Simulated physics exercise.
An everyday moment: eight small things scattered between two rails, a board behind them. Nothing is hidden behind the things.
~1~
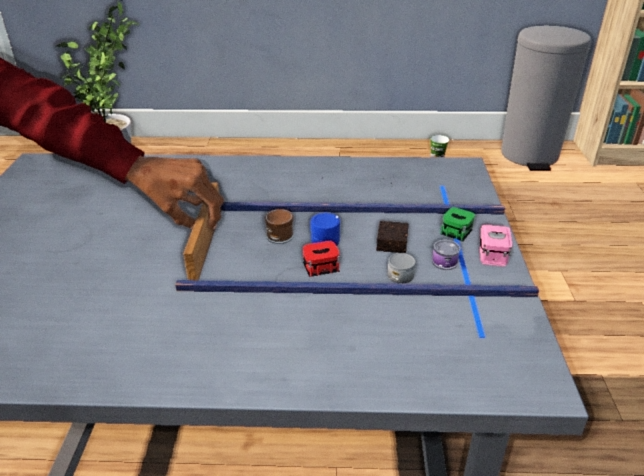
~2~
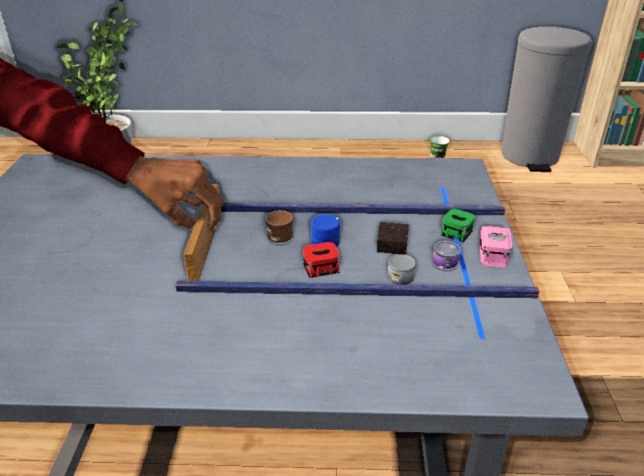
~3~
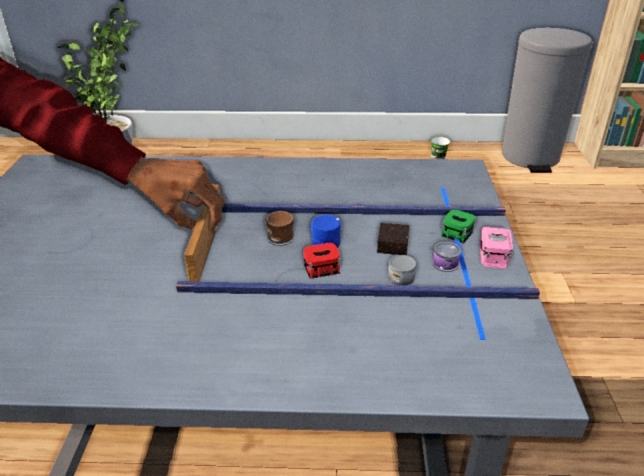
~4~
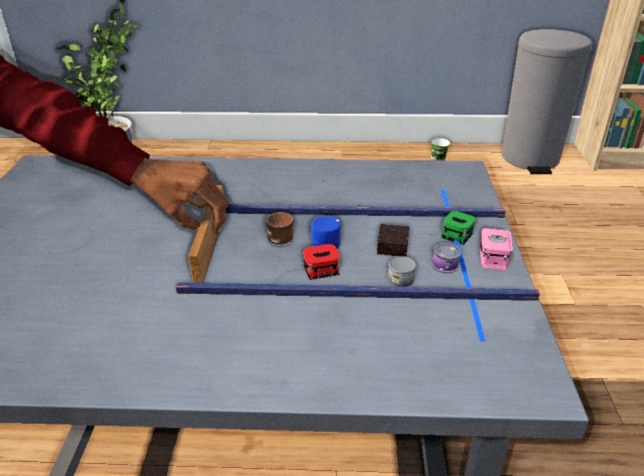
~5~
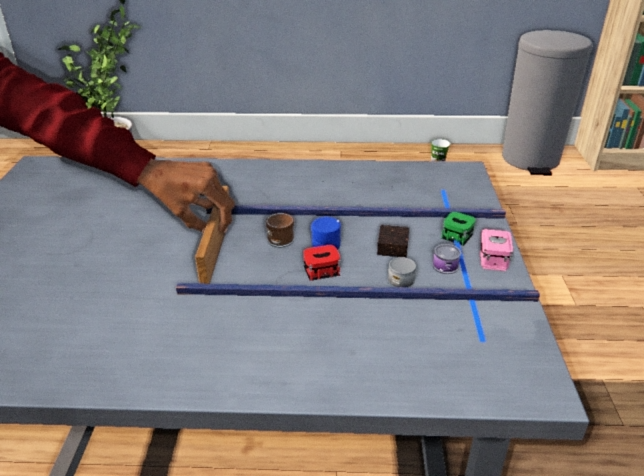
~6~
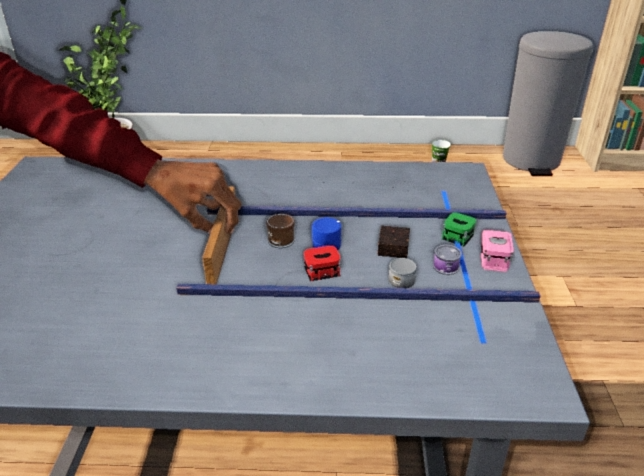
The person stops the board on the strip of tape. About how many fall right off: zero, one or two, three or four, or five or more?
As it turns out, the number that fall off is one or two.
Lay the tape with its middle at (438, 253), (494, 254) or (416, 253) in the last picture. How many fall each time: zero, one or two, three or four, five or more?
The falls would be zero; 3 or 4; not one.
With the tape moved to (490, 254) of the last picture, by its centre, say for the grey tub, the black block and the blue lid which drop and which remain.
The grey tub comes down, the black block goes over, the blue lid remains up.
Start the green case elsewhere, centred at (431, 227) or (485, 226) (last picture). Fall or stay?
In that order, it does not fall; is kept.
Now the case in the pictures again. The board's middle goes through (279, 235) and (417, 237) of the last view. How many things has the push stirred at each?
First 1, then 7.
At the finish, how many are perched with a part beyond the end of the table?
The number is 0.
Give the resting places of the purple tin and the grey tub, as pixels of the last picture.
About (511, 264), and the other about (517, 280).
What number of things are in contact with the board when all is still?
3 of them.
Soon after, none off yet; pink case at rest near (496, 251); green case at rest near (459, 229); purple tin at rest near (447, 260).
After that, none off yet; pink case at rest near (496, 251); green case displaced a little near (466, 226); purple tin displaced about its own width near (467, 262).
In the end, the number that fall off is one or two; gone, pink case.
